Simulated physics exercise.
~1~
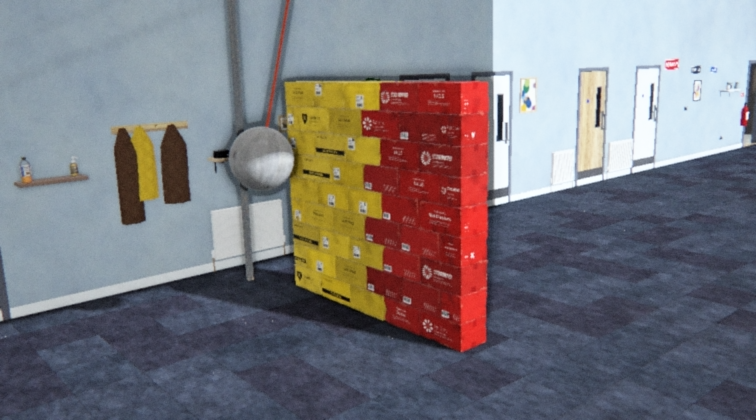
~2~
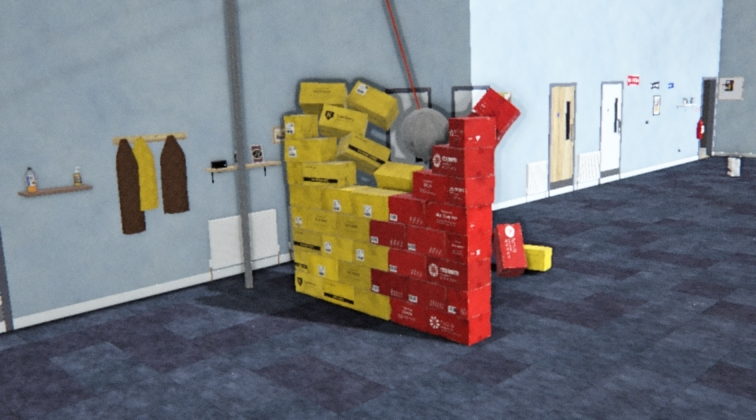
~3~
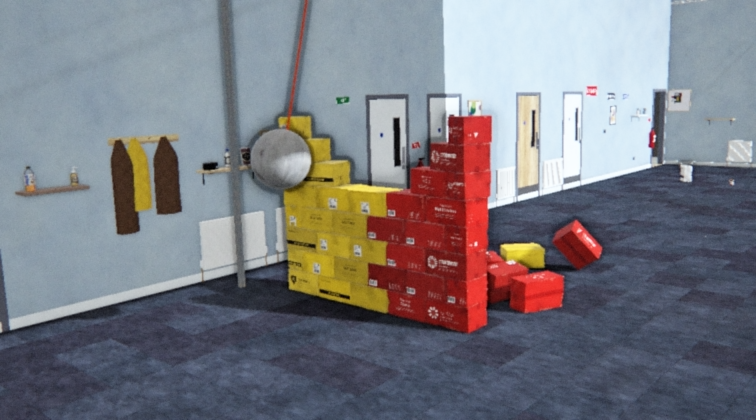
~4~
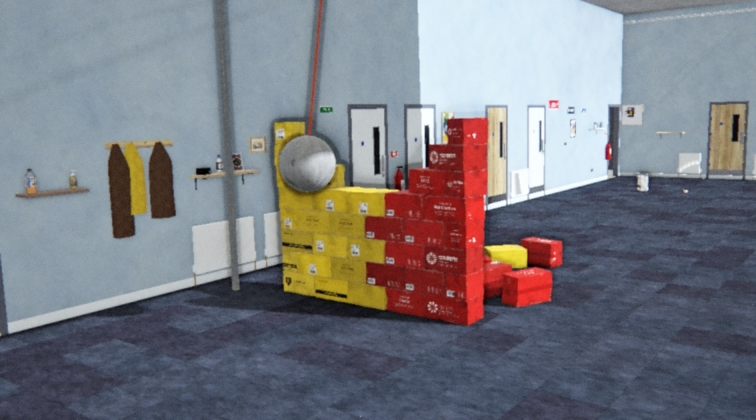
A grey ball hangs on a red line beside a wall of stacked cartons, yellow on the left and red on the right, in a blue-walled hallway with dark carpet, coats and doors, seen from a slightly raised, drifting view. The ball swings into the upper part of the wall, knocking the top cartons loose and tilting them. Several tumble behind the wall and land on the floor to the right. The ball swings back left, then starts right again. At the end a deep notch remains in the standing wall, with red and yellow cartons lying beside it.
